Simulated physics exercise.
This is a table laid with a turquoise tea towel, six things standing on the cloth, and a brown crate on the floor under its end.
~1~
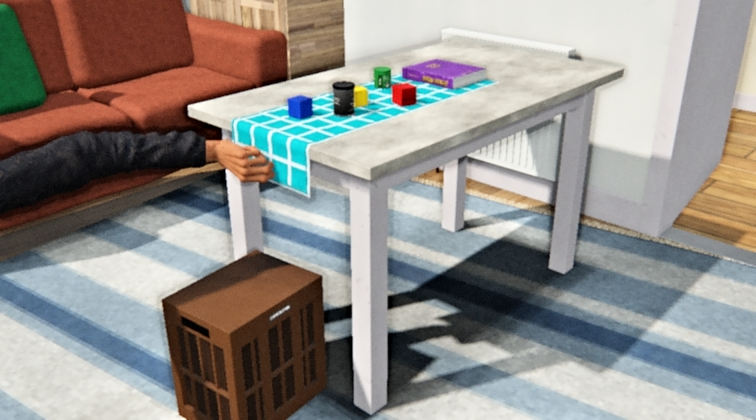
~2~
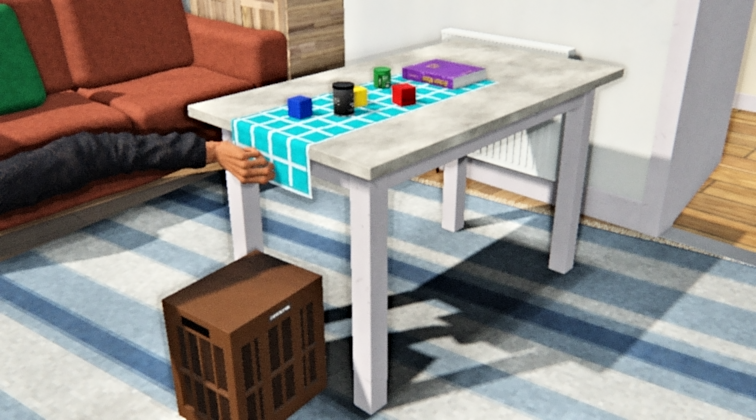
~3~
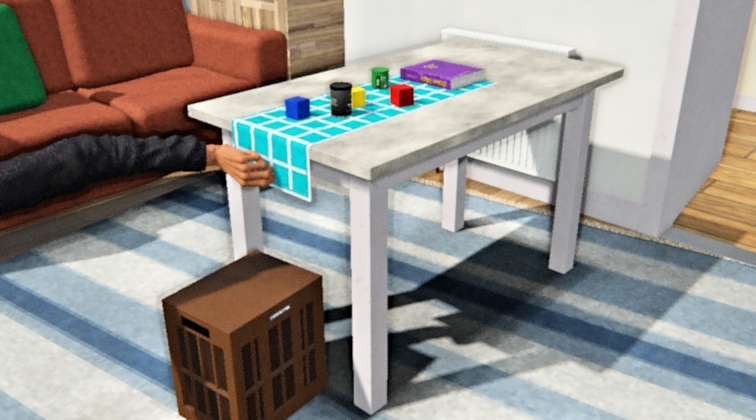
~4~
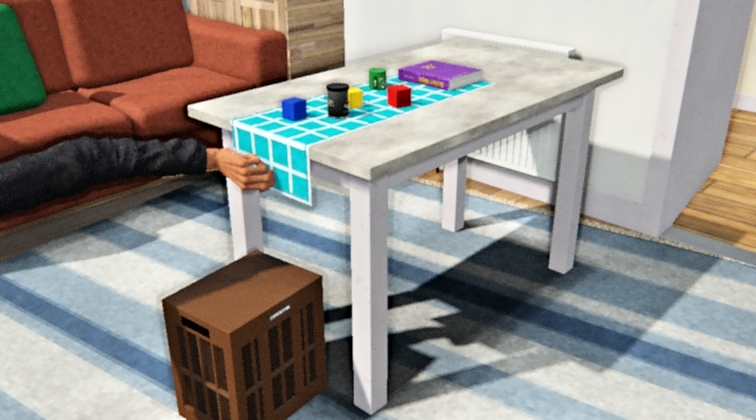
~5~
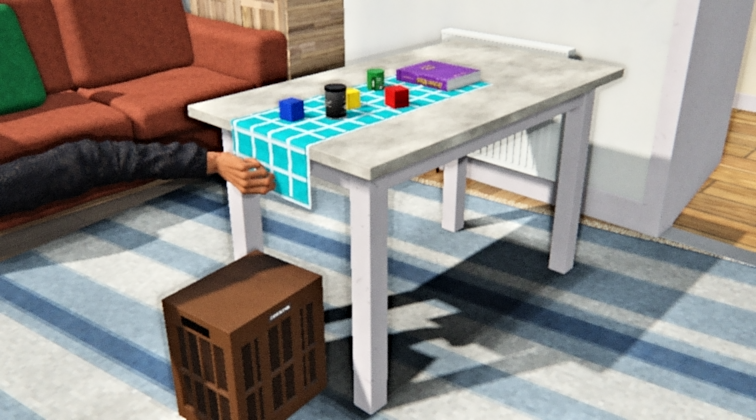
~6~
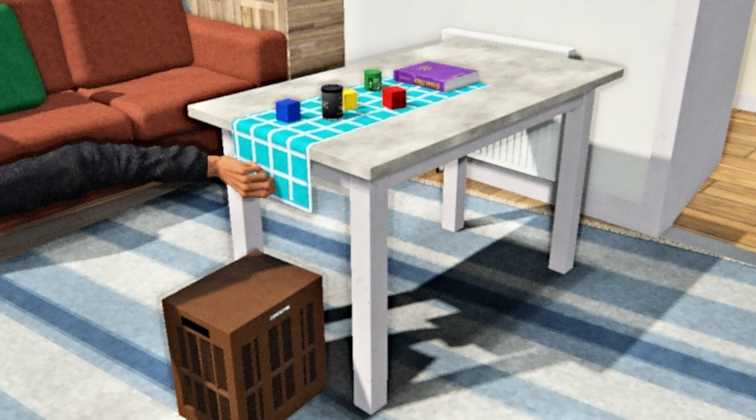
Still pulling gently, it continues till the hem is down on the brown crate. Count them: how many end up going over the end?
It sends two things down.
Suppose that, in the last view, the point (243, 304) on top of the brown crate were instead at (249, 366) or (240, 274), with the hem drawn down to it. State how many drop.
First height: 4; second height: 1.
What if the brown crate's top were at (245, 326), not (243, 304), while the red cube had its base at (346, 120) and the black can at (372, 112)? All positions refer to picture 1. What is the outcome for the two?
The red cube does not stay aboard, and the black can does not stay aboard.
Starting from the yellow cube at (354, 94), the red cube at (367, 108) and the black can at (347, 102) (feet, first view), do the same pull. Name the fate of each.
Yellow cube stays, red cube stays, black can stays.
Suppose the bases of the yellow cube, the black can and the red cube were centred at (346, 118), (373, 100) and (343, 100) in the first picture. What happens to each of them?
Fate of the yellow cube: It goes; fate of the black can: It stays; fate of the red cube: It stays.
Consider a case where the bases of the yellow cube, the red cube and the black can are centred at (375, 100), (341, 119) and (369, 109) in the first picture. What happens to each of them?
The yellow cube stays put; the red cube topples down; and the black can stays put.
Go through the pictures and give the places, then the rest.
The first frame shows hem (311, 198); blue cube (300, 98); black can (344, 84); yellow cube (357, 88); red cube (404, 86); green pot (382, 69); top of the crate (243, 304).
The second frame shows hem (312, 198); blue cube (300, 98).
The third frame shows hem (311, 201); black can (341, 85).
The fourth frame shows hem (312, 205); yellow cube (352, 90); top of the crate (243, 304).
The fifth frame shows hem (311, 209); red cube (397, 88).
The sixth frame shows hem (312, 213); blue cube (288, 101); black can (332, 87); yellow cube (346, 91); red cube (394, 89); green pot (373, 71).
Soon after, hem near (273, 226); all still up.
Then, hem near (274, 256); blue cube gone.
At rest, hem on the crate; blue cube and black can gone. It carries off two.
